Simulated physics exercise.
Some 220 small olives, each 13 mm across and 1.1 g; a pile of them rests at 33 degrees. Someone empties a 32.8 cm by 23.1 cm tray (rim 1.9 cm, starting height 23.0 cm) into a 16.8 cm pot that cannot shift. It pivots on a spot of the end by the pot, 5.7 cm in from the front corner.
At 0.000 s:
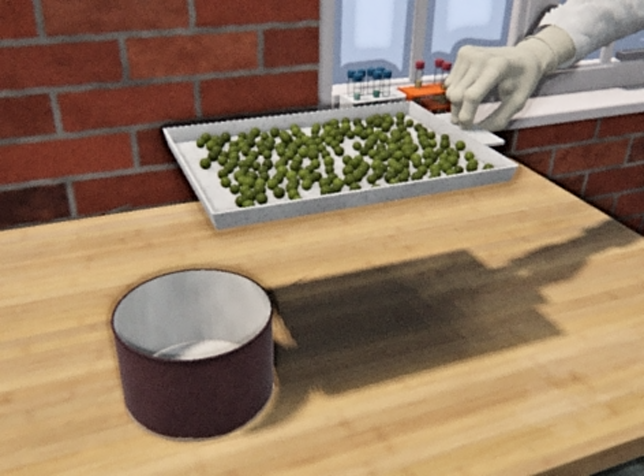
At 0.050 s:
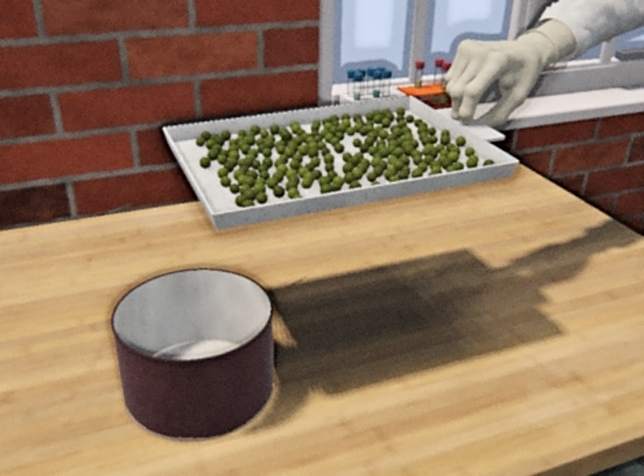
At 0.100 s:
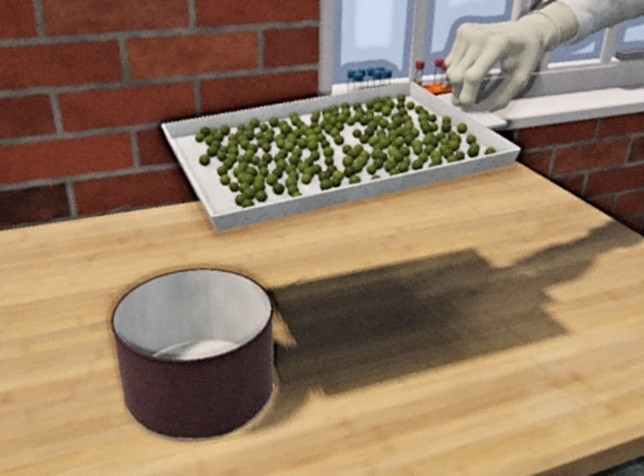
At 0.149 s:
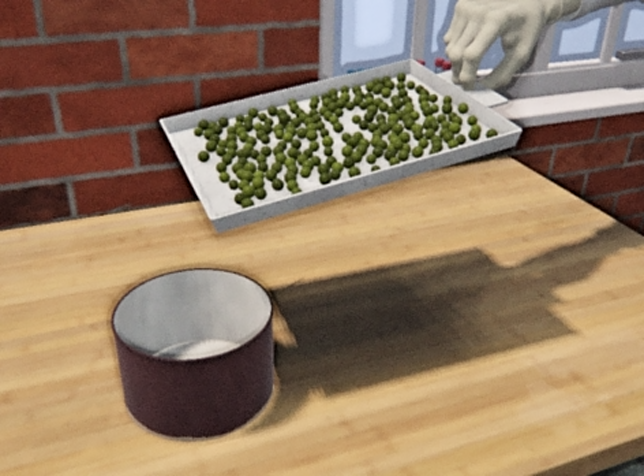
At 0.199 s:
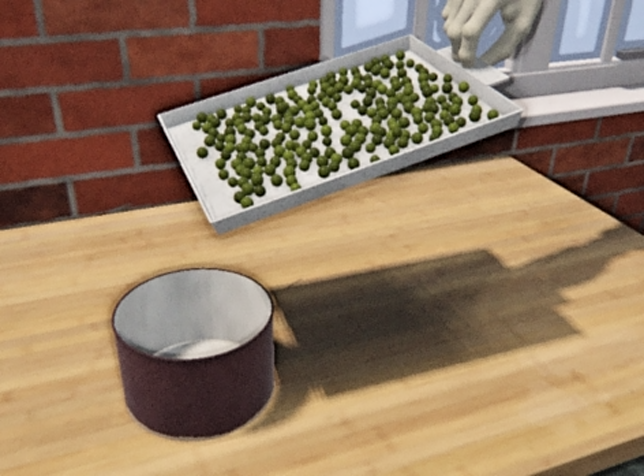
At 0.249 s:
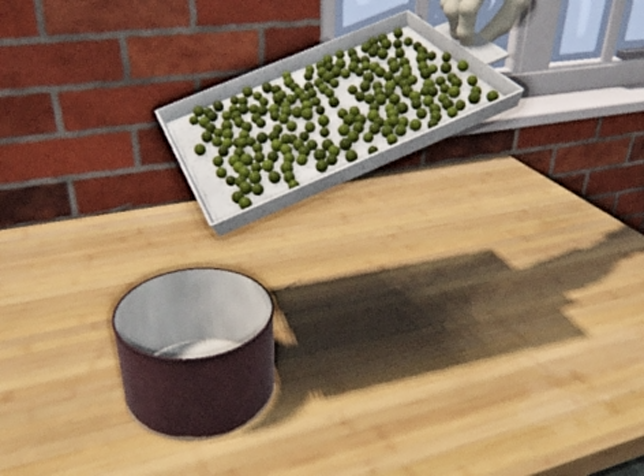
A pale-gloved hand reaches in at the upper right over a light wooden table, seen from slightly above, with a red brick wall and a window behind. A shallow white tray scattered with small green olives hangs above the table, its shadow below, and a dark maroon pot stands at lower left. The hand rises, the tray's right end lifts steadily into a leftward slant, and the camera stays still.
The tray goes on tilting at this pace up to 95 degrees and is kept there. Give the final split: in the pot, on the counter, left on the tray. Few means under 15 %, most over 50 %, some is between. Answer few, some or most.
Pot most, counter some, tray few.
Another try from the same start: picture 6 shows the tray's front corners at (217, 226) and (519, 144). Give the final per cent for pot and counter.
Pot 35, counter 65.
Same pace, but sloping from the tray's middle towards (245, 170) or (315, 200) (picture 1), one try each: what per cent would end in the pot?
Some 45 and 45 per cent.
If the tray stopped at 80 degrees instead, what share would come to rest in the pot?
It would be near 50 per cent.
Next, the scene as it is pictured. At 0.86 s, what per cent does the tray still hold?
About 80 per cent.
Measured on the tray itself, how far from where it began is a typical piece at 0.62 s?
Some 9 cm.
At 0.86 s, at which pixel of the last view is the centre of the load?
At about (200, 172).
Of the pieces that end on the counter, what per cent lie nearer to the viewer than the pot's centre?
Roughly 90 per cent.
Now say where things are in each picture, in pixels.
The first picture shows tray tilt 0 degrees, front corners at (216, 211) and (512, 164); middle of the pieces at (339, 151); pot at (193, 310).
The second picture shows tray tilt 1 degrees, front corners at (216, 212) and (513, 160); middle of the pieces at (339, 149).
The third picture shows tray tilt 4 degrees, front corners at (215, 213) and (514, 148), lowest corner left front; middle of the pieces at (339, 140).
The fourth picture shows tray tilt 9 degrees, front corners at (215, 216) and (516, 129), lowest corner left front; middle of the pieces at (338, 128).
The fifth picture shows tray tilt 14 degrees, front corners at (214, 218) and (517, 109), lowest corner left front; middle of the pieces at (337, 115).
The sixth picture shows tray tilt 19 degrees, front corners at (214, 221) and (517, 89), lowest corner left front; middle of the pieces at (334, 102); pot at (194, 309). Its pace works out near 100 degrees a second.
After 0.62 s, tilt 56 degrees; the tray holds 100 %, the pot 0 %.
After 0.86 s, tilt 80 degrees; the tray holds 80 %, the pot 5 %.
After 1.22 s, tilt 95 degrees; the tray holds 5 %, the pot 50 %.
At rest (2.1 s), pot 65 %, counter 35 %, tray 0 %.
